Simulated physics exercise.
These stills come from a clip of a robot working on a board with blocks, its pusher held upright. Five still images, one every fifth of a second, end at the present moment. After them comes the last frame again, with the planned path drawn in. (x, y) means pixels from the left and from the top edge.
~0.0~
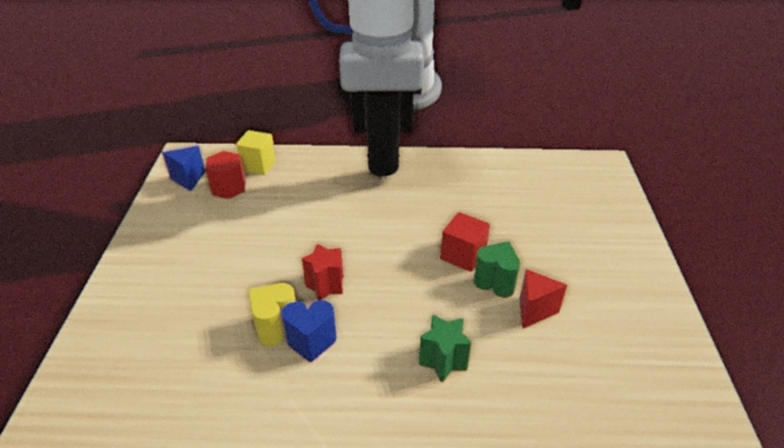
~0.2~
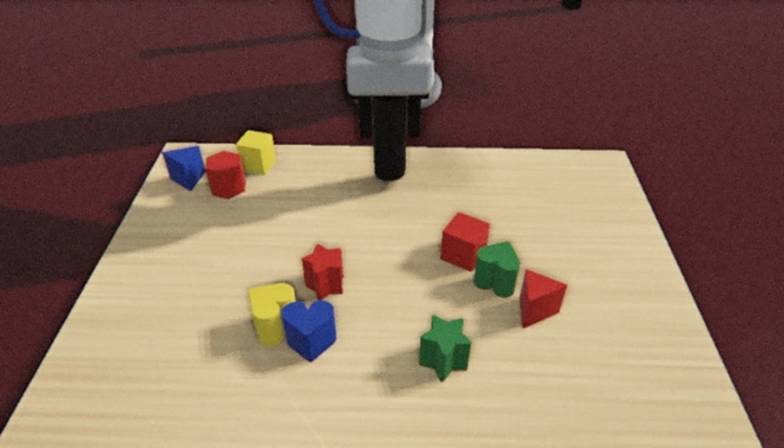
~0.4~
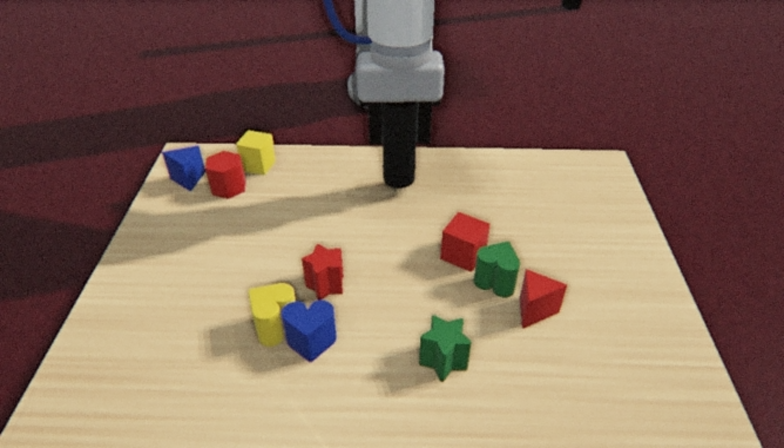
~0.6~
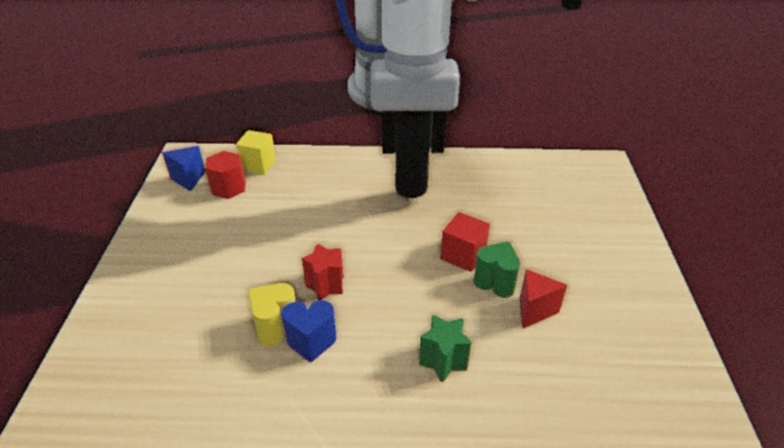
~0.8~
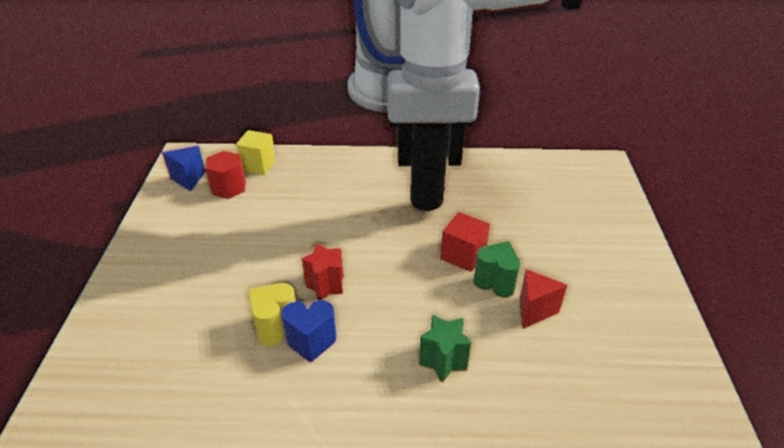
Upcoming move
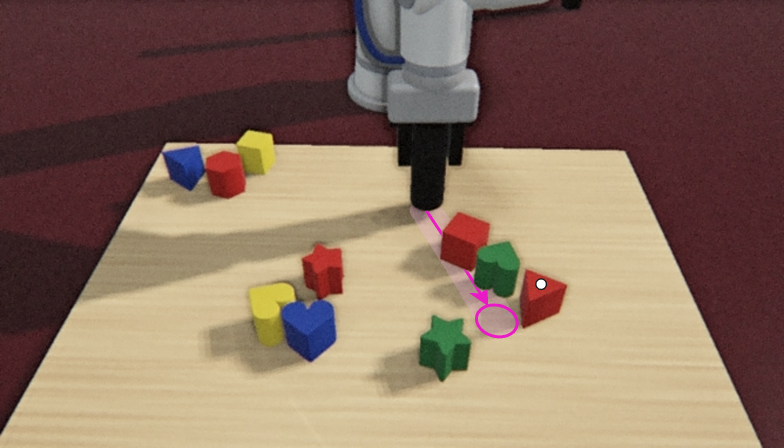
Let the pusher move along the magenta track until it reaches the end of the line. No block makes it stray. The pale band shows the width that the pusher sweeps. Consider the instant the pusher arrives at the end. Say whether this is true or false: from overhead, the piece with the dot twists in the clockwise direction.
True
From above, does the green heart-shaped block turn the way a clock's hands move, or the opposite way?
Turns anticlockwise.
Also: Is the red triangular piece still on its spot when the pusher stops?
No.
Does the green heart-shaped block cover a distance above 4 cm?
I'd say yes.
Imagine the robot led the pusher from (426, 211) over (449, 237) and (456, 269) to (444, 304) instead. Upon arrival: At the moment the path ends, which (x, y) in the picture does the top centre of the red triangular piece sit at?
About (562, 296).
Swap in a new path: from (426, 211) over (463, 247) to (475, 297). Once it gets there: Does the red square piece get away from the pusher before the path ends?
That would be a no.
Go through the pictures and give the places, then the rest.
In the first picture, tip of the pusher (383, 168), middles of tops, green star-shaped block (447, 333), red square piece (467, 227), green heart-shaped block (501, 255), red triangular piece (541, 284).
In the second picture, pusher (390, 173), nothing pushed.
In the third picture, pusher (399, 180), nothing pushed.
In the fourth picture, pusher (411, 189), nothing pushed.
In the fifth picture, pusher (427, 201), green star-shaped block (447, 333), red square piece (467, 227), green heart-shaped block (501, 255), red triangular piece (541, 284).
The line goes in a line from (426, 211) to (497, 320); the dot is on the red triangular piece.
What follows on the original path. One third of the way, pusher (448, 233); red square piece (474, 236), turned 15° clockwise.
Two thirds of the way, pusher (472, 269); red square piece (508, 272); green heart-shaped block (545, 283), turned 45° anticlockwise; red triangular piece (571, 304), turned 65° clockwise.
At the end, pusher (499, 311); green star-shaped block unmoved; red square piece (549, 310), turned 35° anticlockwise; green heart-shaped block (587, 306), turned 75° anticlockwise; red triangular piece (615, 326), turned 40° clockwise.
